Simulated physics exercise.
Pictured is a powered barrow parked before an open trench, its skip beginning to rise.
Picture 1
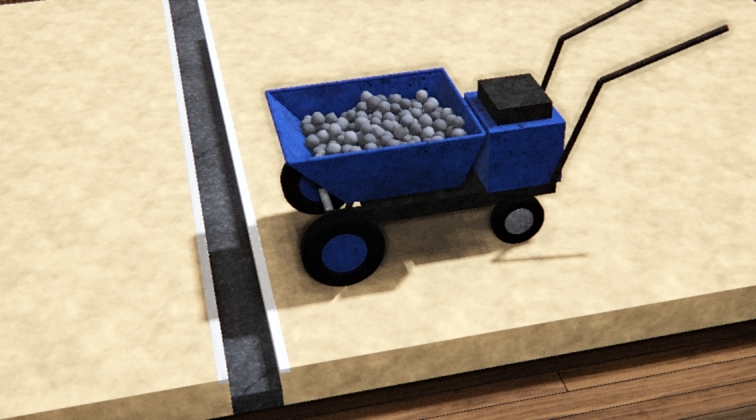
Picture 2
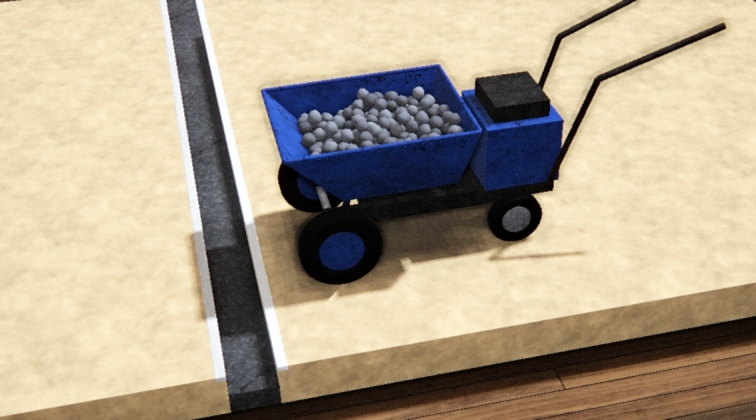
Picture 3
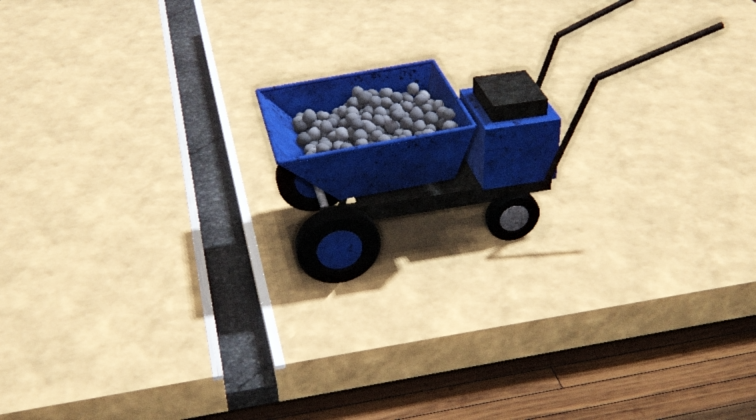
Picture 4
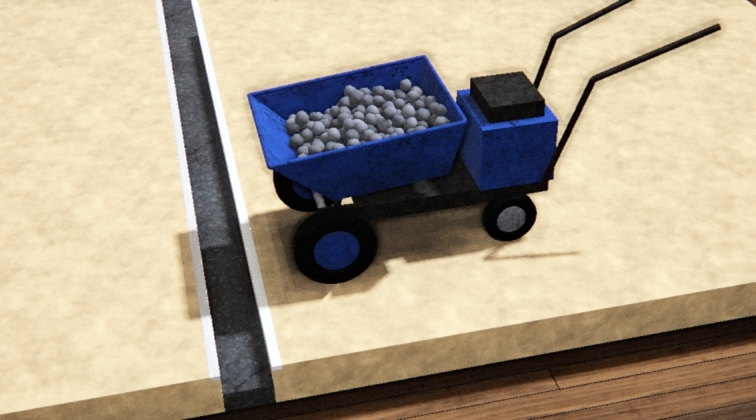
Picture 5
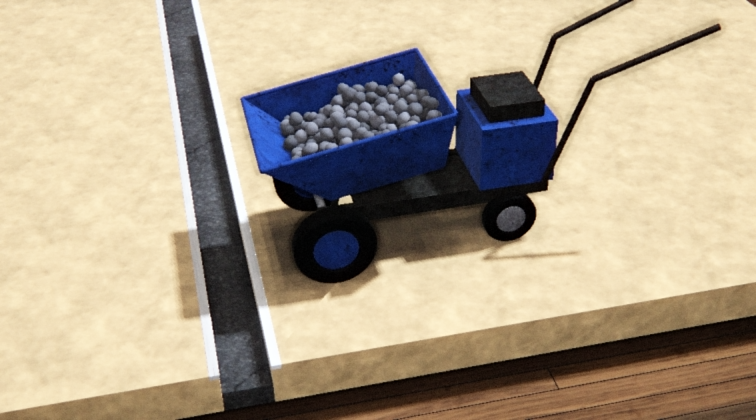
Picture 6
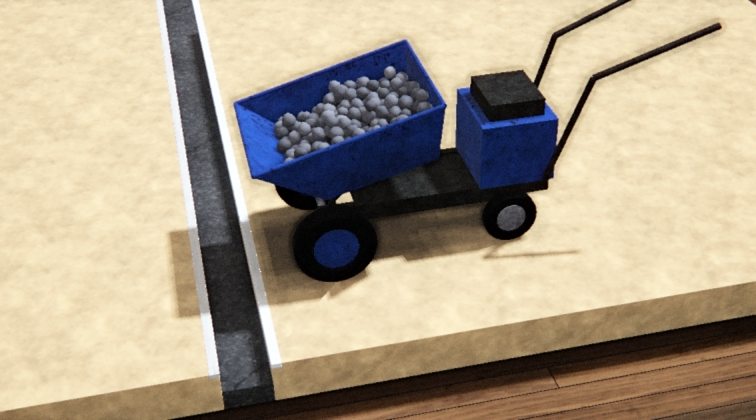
A blue powered barrow with dark handles at the right stands on a pale, sandy-looking slab, seen from above and to one side, with wooden boards below. Its skip holds round grey cobbles, and a narrow dark trench edged in white runs down the left. The barrow shifts very slightly left, while its skip gradually tilts toward the trench, its rear rising and the cobbles still inside.
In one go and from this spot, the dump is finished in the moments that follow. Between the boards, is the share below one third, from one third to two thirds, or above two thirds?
My guess is the trench keeps shy of one third of it.
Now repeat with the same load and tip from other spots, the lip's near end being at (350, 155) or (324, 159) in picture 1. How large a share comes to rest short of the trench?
I'd put it at around 10 percent the first time and 0 percent the second.
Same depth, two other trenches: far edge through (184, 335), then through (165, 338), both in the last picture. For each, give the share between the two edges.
The share would be 40 % first and 60 % second.
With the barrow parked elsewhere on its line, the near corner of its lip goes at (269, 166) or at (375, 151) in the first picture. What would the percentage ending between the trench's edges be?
First try: Some 0 %; second try: 50 %.
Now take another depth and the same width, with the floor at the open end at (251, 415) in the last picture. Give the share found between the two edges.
Estimate: Approx. 10 in a hundred.
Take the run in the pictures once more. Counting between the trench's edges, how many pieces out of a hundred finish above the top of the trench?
Roughly 5 %.
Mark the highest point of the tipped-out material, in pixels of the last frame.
Roughly (180, 243).
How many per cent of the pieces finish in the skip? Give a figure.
About 25 in a hundred.
Soon after the last picture, skip tipped steeply; all in the skip.
A little later, skip tipped right over; about two thirds in the skip; a stray few in or heaped over the trench; about a third beyond it; a stray few falling.
Later still, skip tipped right over; about a quarter in the skip; a small part in or heaped over the trench; about two thirds beyond it.
At rest, skip tipped right over; about a quarter in the skip; a small part in or heaped over the trench; about two thirds beyond it.
